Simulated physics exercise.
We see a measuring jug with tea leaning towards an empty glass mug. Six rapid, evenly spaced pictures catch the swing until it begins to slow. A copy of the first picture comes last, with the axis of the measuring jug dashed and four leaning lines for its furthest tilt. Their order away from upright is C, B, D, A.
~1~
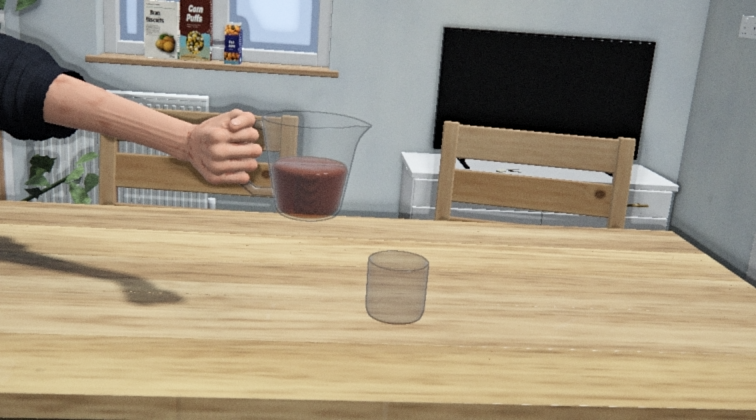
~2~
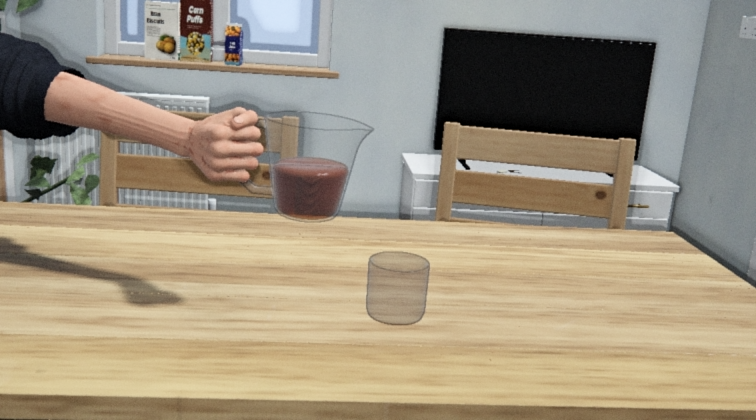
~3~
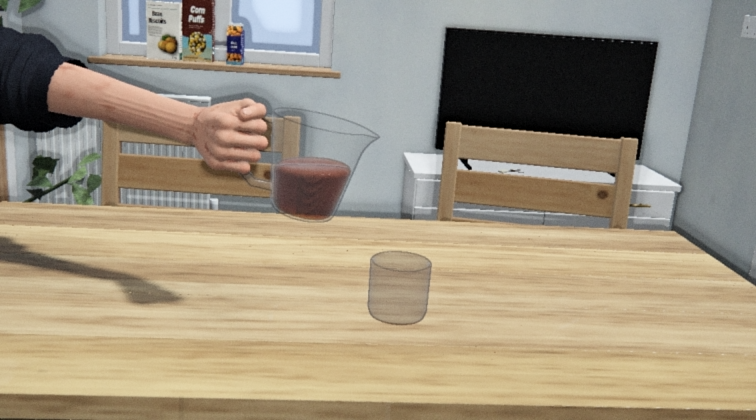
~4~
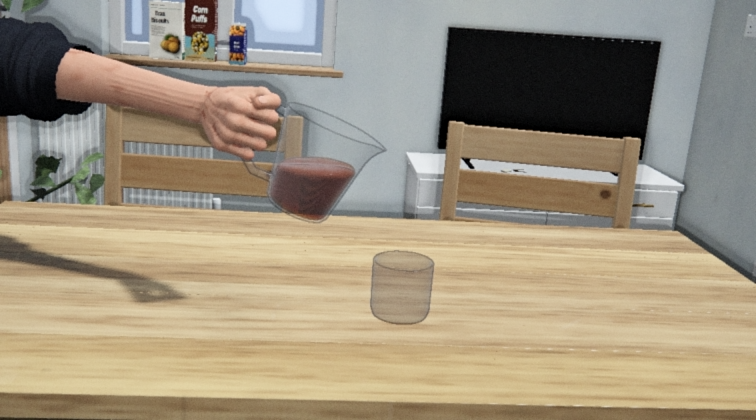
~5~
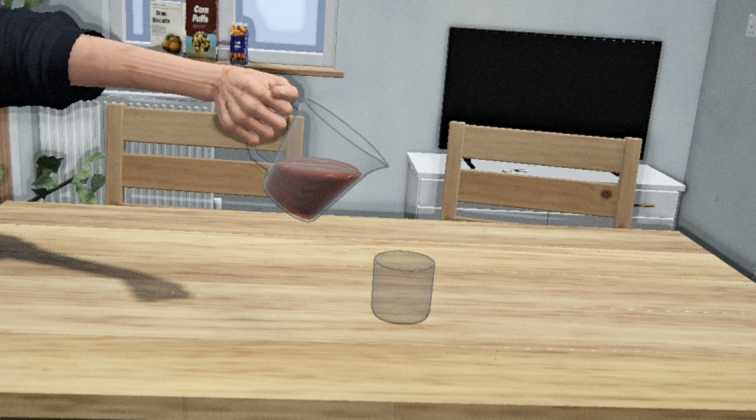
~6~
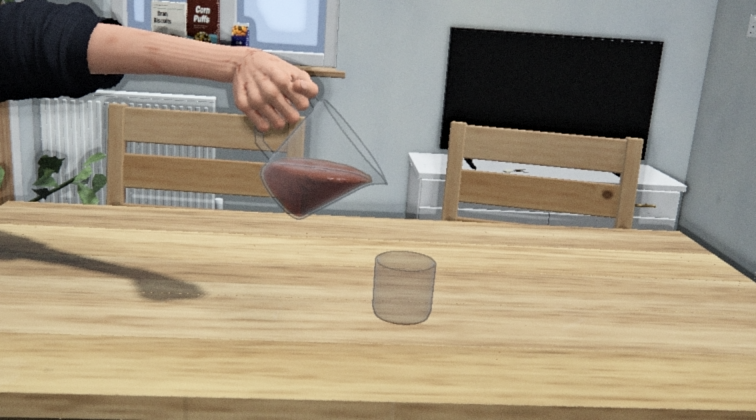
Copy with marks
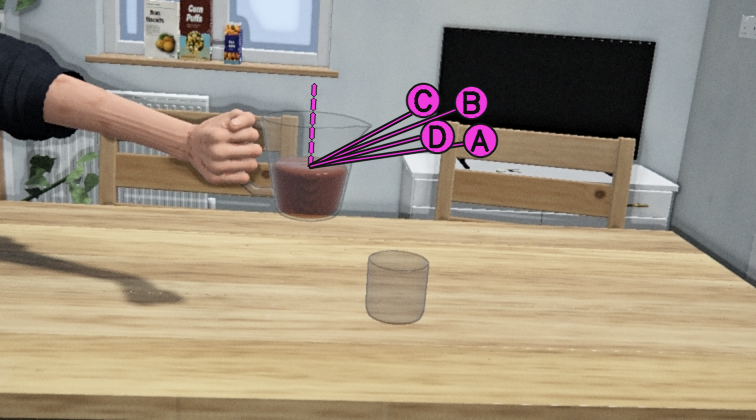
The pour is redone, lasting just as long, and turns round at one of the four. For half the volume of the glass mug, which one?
Best: B.
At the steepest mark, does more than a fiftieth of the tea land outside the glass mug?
Yes.
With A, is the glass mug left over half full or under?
Over.
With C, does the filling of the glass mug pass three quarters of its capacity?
No, less.
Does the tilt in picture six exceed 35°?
Yes.
On the marked copy, A at (464, 143); B at (456, 109); C at (410, 113); D at (419, 137).
For tilt A, the glass mug ends with about 79 % of what it can hold; 9 % of the tea is spilt.
For tilt B, the glass mug ends with about 49 % of what it can hold.
For tilt C, the glass mug ends with about 29 % of what it can hold.
For tilt D, the glass mug ends with about 68 % of what it can hold; 3 % of the tea is spilt.
